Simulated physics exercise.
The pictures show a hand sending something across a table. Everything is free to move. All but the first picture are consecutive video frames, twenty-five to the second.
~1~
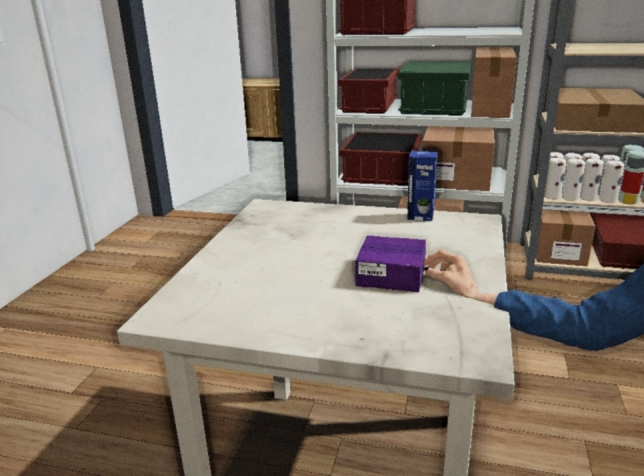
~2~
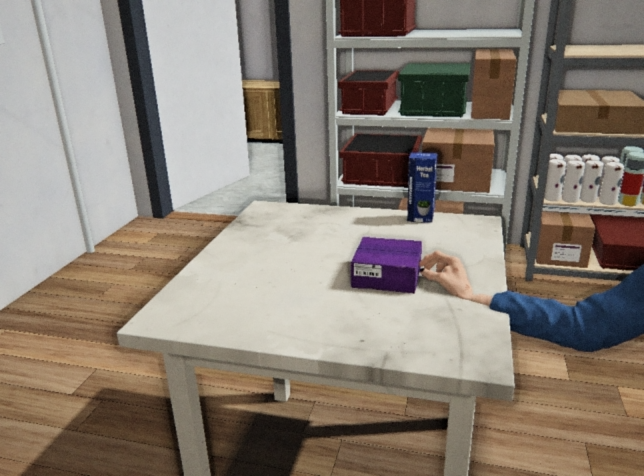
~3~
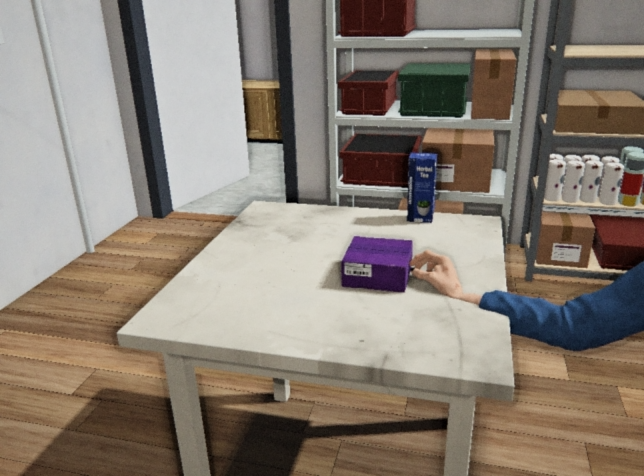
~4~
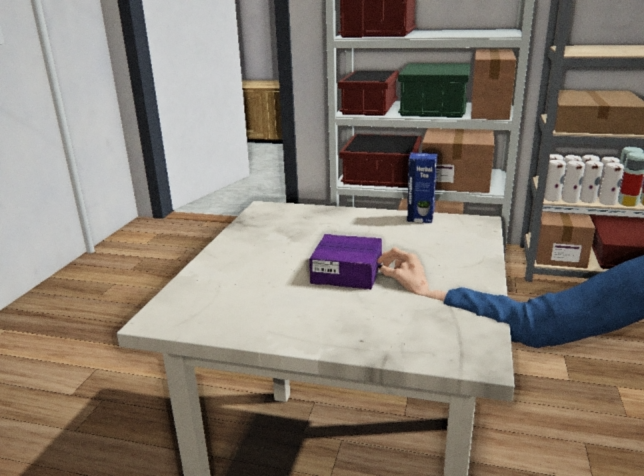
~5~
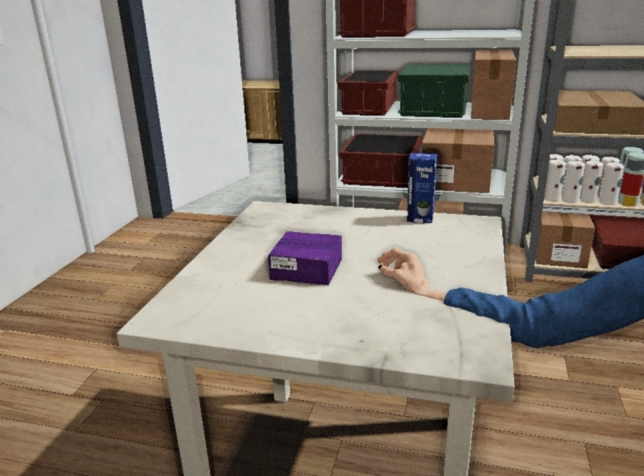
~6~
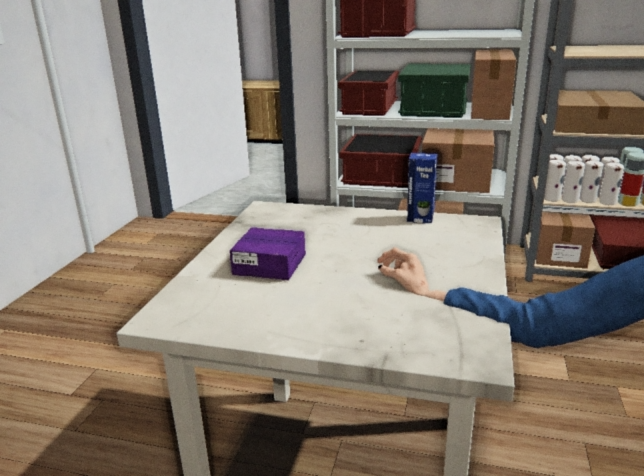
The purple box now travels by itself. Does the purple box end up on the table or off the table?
The purple box goes over the edge.
Then, 0.10 s past the last view, purple box now off the table.
Then, 0.30 s past the last view, things are still on the move.
Then, 0.50 s past the last view, as before.
Finally, off the table, purple box.
